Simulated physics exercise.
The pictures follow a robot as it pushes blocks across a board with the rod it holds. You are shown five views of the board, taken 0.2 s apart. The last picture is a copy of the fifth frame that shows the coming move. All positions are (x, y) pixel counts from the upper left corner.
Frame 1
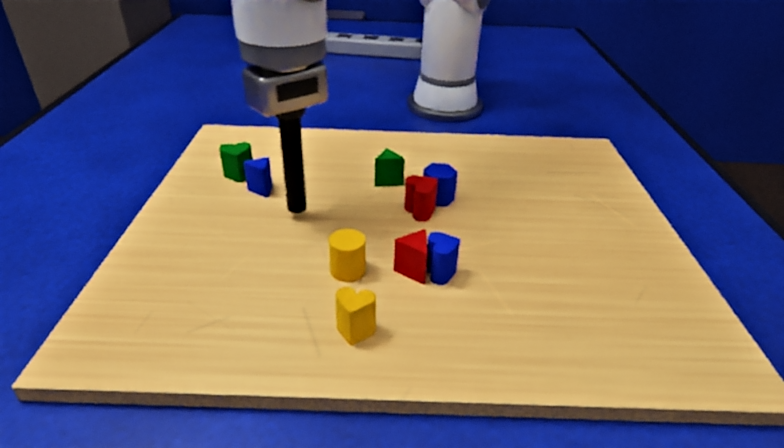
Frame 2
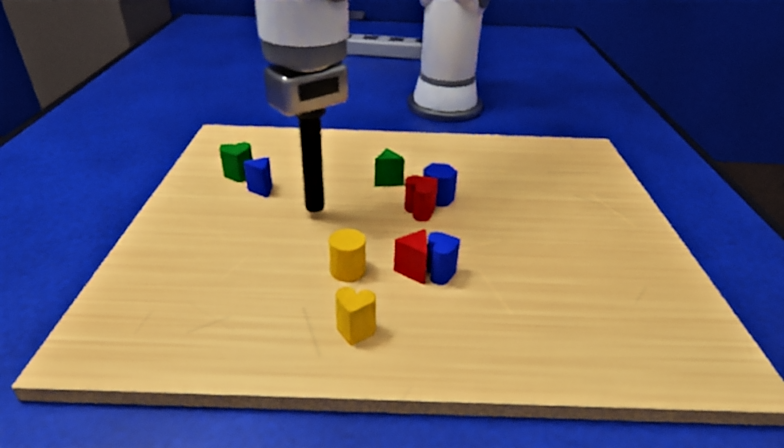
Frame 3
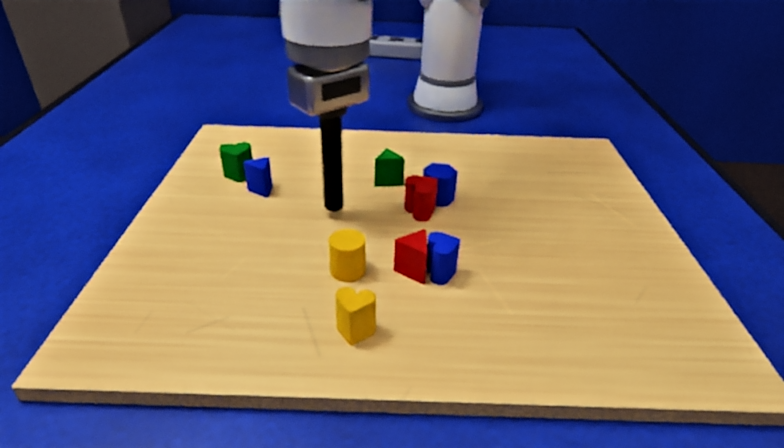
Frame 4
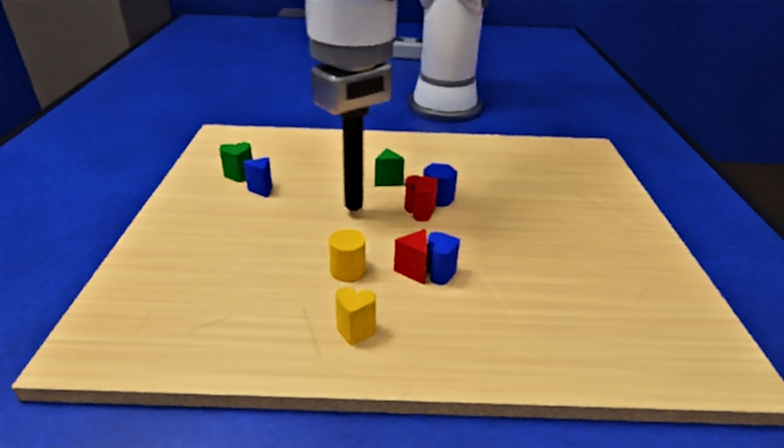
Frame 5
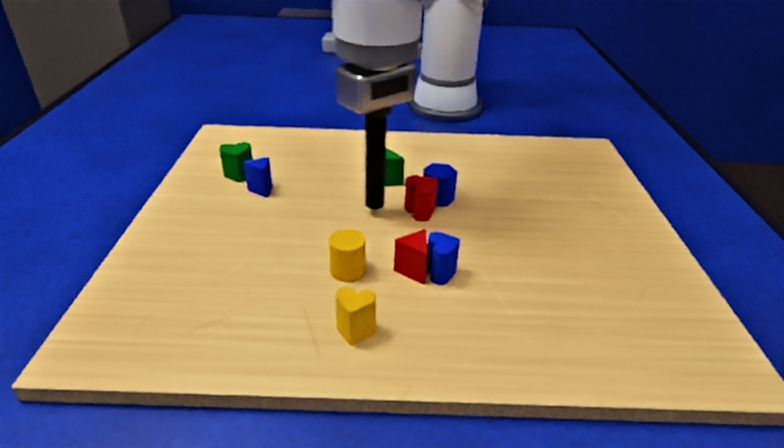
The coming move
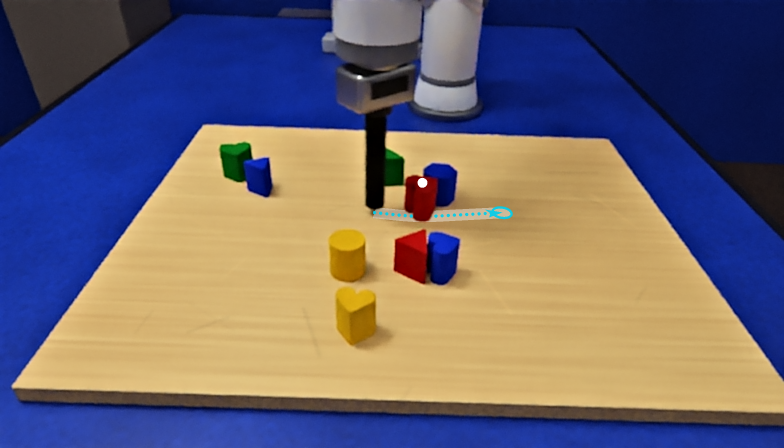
In the video, a robot arm with a black rod moves steadily rightward above a wooden board of red, blue, green and yellow blocks, passing behind the yellow cylinder and then partly covering the green triangle, while the blocks stay still.
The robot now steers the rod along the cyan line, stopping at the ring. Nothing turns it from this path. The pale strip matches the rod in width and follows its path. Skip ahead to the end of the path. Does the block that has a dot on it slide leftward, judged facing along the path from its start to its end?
I believe so.
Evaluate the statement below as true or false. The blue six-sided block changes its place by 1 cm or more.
True
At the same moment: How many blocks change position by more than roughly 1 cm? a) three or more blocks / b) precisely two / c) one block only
I choose b.
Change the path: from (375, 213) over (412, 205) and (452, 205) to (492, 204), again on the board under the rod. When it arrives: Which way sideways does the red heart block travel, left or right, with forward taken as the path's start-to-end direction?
The answer is right: Facing from the path's start to its end, that's where the red heart block shifts.
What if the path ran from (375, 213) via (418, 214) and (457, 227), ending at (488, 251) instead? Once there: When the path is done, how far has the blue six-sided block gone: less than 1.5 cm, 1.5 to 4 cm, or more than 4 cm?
Travel: Within 1.5 cm.
The line goes from (375, 213) by way of (439, 216) to (502, 213); the dot is on the red heart block.
The first path, step by step. One third of the way, rod at (419, 209); red heart block at (439, 183); blue six-sided block at (445, 169), turned 20° anticlockwise.
Two thirds of the way, rod at (462, 208); red heart block at (479, 180); blue six-sided block at (454, 166), turned 75° anticlockwise.
At the end, rod at (503, 206); green triangle unmoved; red heart block at (503, 174), turned 60° anticlockwise; blue six-sided block at (454, 166), turned 75° anticlockwise.
